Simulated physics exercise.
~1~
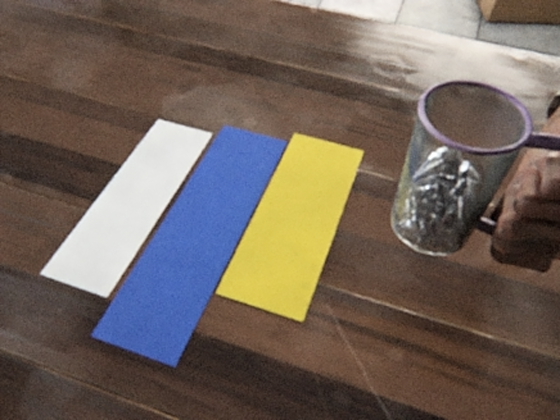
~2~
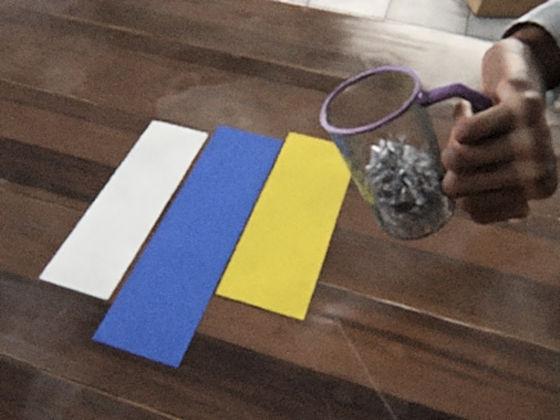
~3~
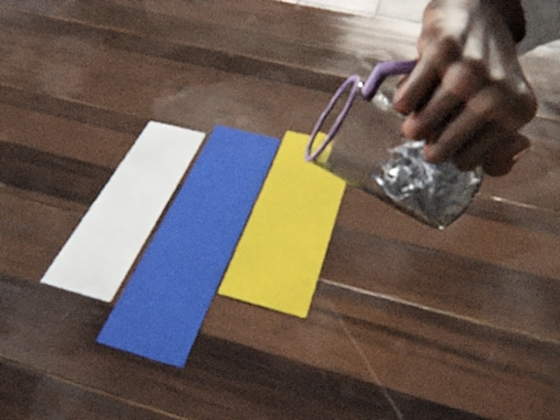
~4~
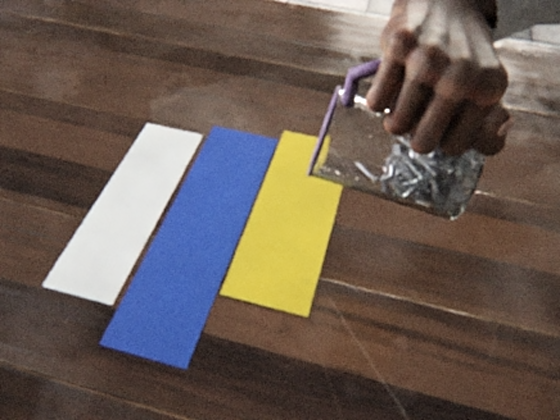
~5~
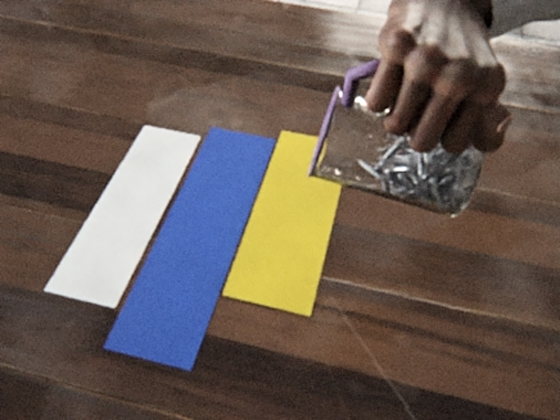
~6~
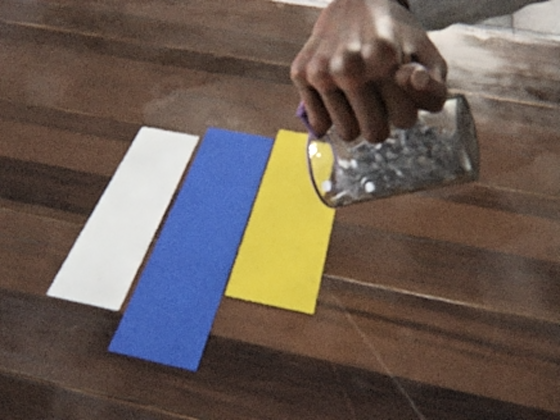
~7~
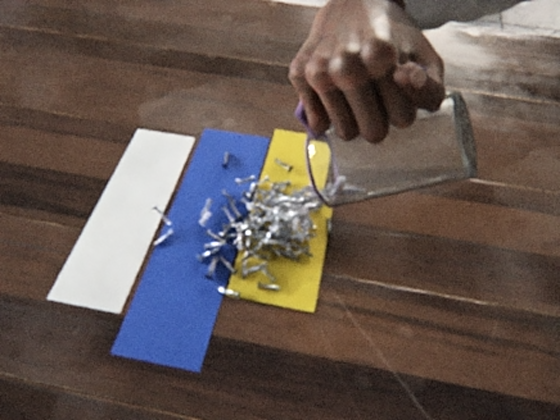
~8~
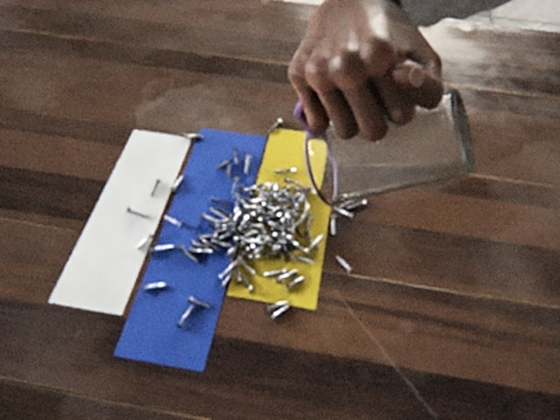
A hand tips a clear cup, spilling shiny screws mostly across the yellow and blue mats.
